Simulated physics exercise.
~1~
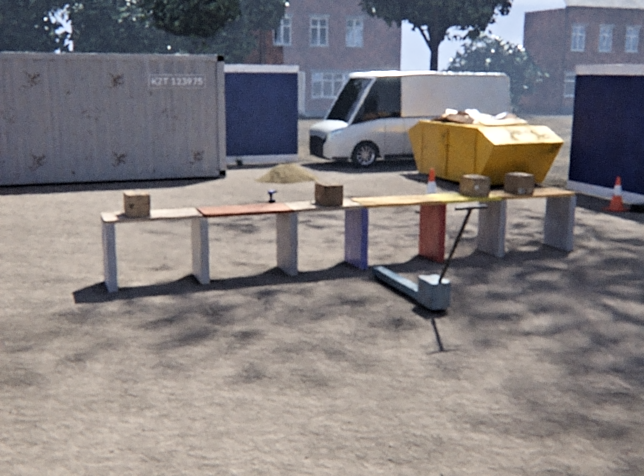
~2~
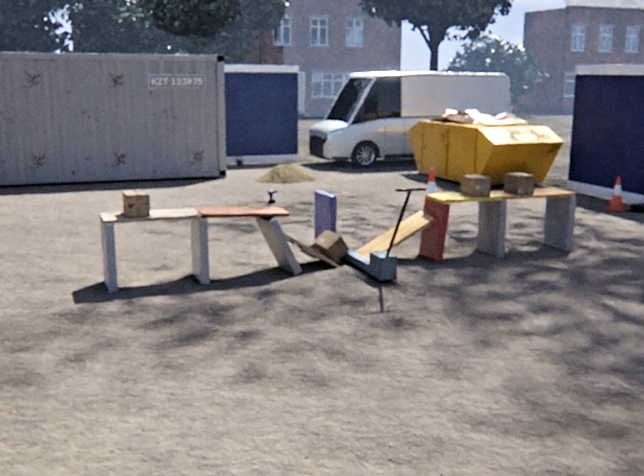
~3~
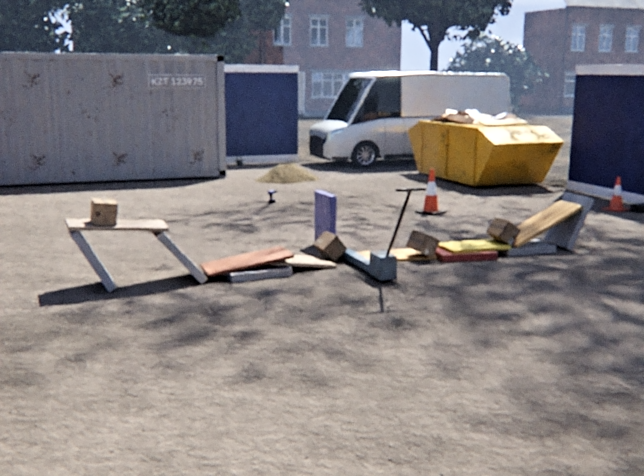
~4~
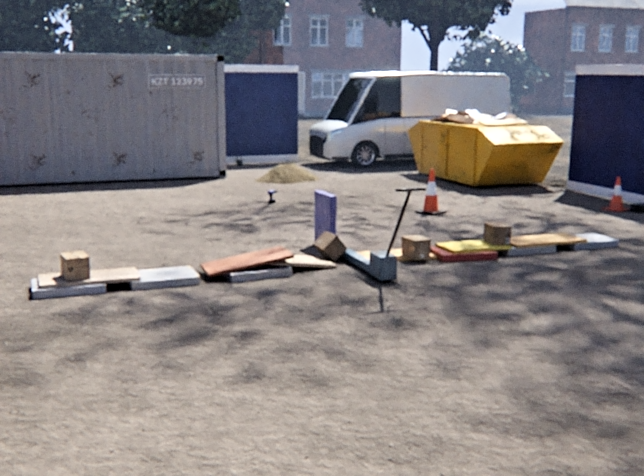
A makeshift rack of boards on upright cases collapsing outward both ways as a floor jack slides in, leaving the blue upright standing.
